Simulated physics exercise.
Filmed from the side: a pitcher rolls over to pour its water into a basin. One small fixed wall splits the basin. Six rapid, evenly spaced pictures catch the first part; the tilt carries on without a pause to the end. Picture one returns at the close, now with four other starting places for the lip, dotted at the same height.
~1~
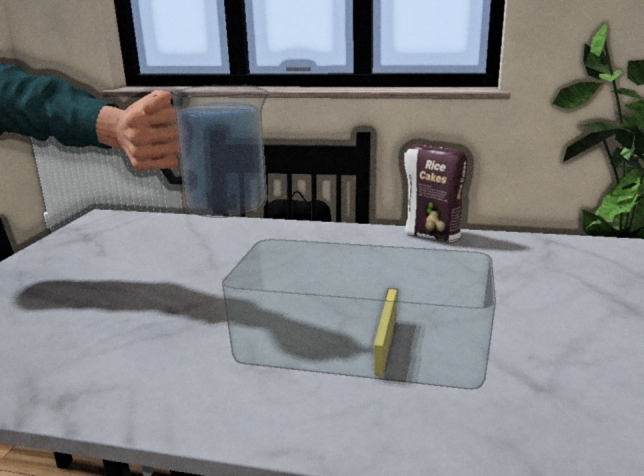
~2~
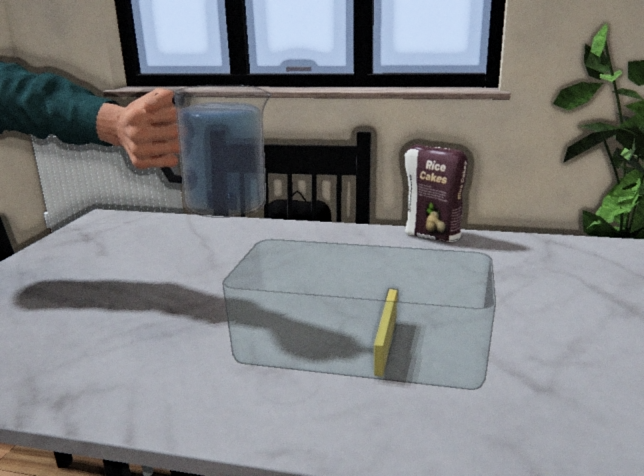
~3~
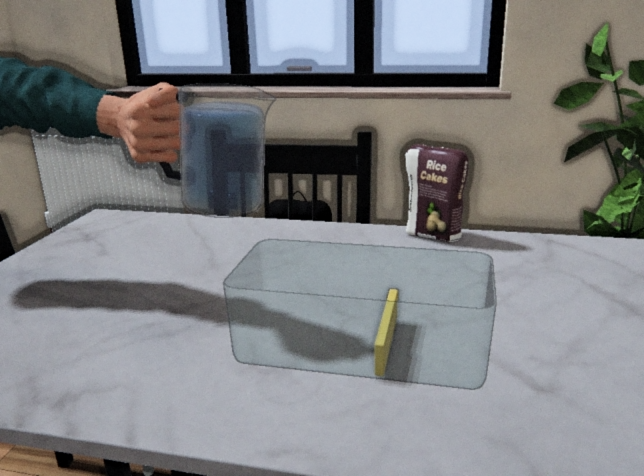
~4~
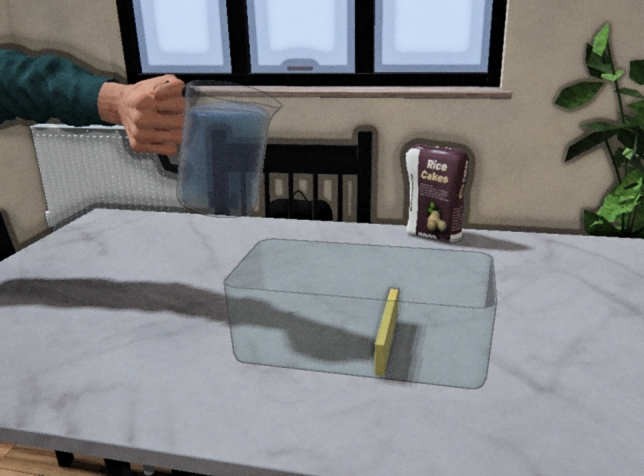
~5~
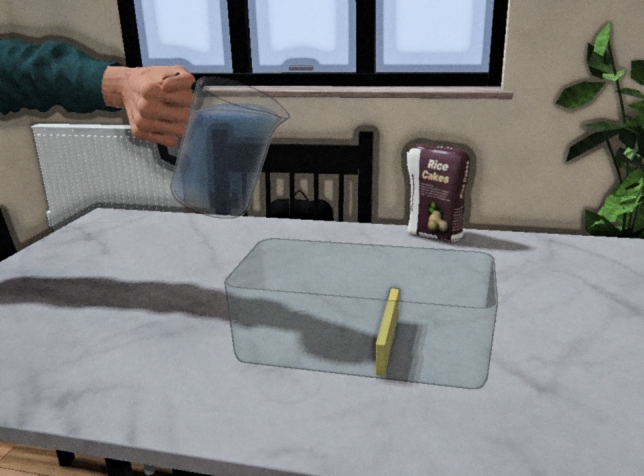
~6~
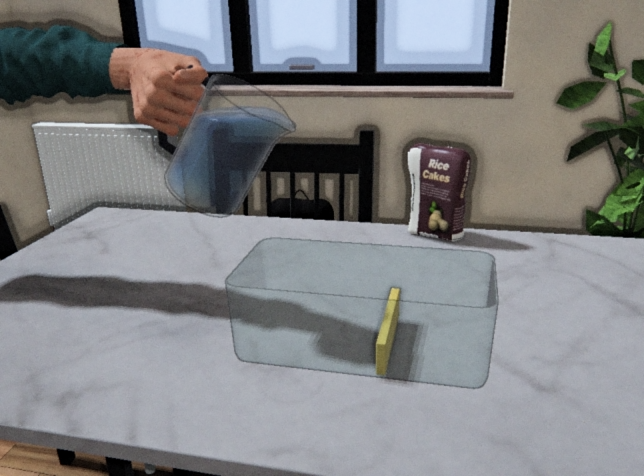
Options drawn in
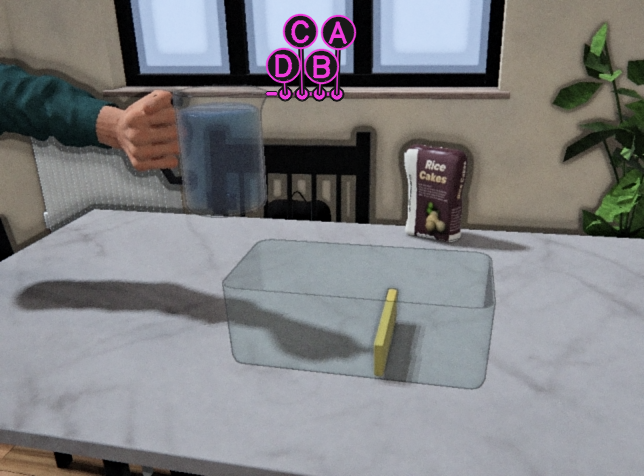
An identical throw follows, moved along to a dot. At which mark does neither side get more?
Go for C.
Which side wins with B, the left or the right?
More ends on the right.
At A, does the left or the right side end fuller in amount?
The right one.
In magenta, A at (336, 94); B at (319, 94); C at (302, 93); D at (285, 93).
If A is chosen, about 8 % ends left of the wall and 89 % right of it; 3 % is lost outside.
If B is chosen, about 16 % ends left of the wall and 81 % right of it.
If C is chosen, about 49 % ends left of the wall and 49 % right of it.
If D is chosen, about 85 % ends left of the wall and 9 % right of it; 6 % is lost outside.
